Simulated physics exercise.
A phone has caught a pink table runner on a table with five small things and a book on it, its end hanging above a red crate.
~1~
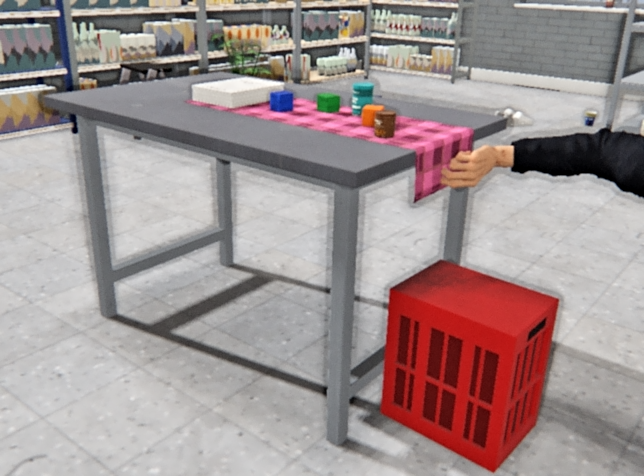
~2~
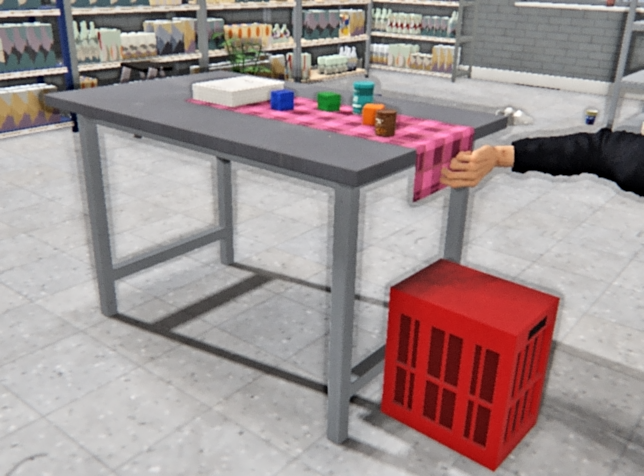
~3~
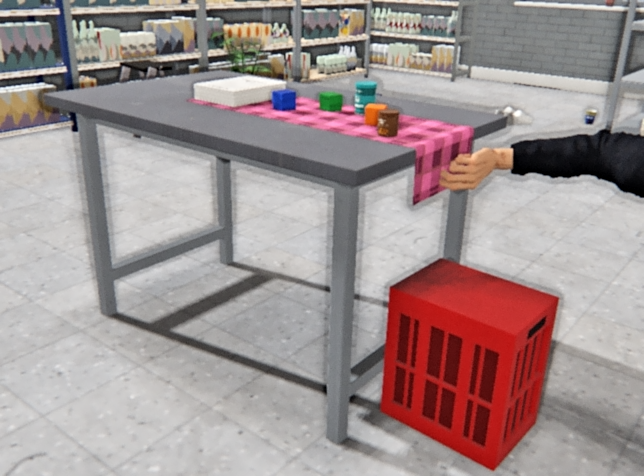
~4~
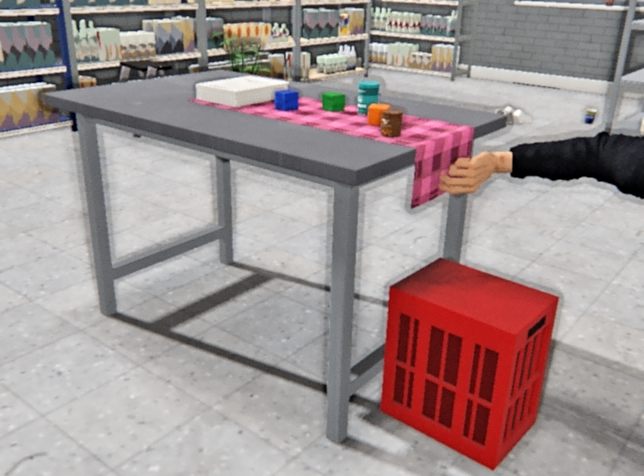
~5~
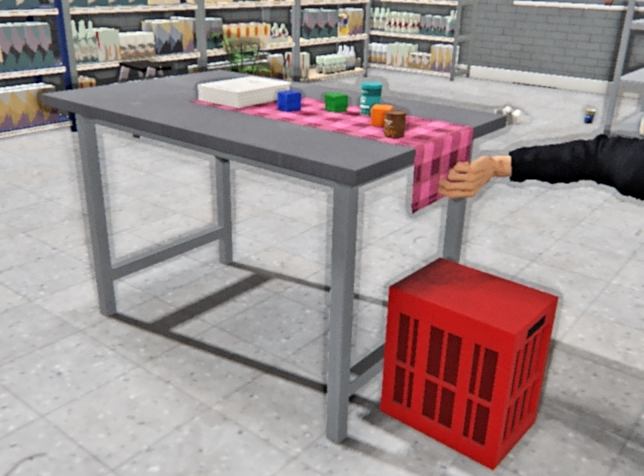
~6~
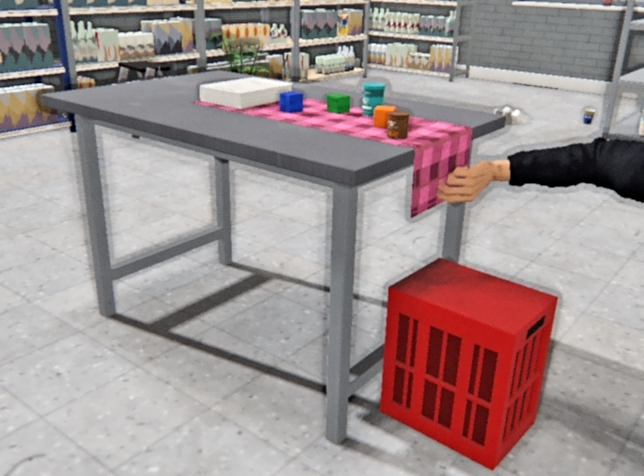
A hand slowly draws a pink checked runner and its small objects rightward across a table.
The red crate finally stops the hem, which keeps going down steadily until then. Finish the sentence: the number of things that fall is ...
The number of things that fall is two.
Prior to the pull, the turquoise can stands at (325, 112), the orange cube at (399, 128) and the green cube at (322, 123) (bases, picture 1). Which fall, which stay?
Here's what happens: The turquoise can remains aboard, the orange cube leaves its perch, the green cube remains aboard.
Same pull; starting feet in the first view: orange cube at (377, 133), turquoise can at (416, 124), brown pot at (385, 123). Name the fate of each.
Outcome: Orange cube falls away, turquoise can falls away, brown pot falls away.
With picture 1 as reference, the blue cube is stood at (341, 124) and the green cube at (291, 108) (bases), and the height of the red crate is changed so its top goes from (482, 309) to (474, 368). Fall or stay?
So the blue cube leaves, and the green cube stays there.
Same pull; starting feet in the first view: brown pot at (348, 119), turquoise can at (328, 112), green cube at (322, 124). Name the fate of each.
Result - brown pot still up, turquoise can still up, green cube still up.
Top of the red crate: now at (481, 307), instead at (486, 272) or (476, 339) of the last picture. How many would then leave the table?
The count would be 1 and then 3.
Soon after, hem near (437, 241); brown pot gone.
Then, hem on the crate; brown pot and orange cube gone.
At rest, hem on the crate; brown pot and orange cube gone. The count of fallen things is two.
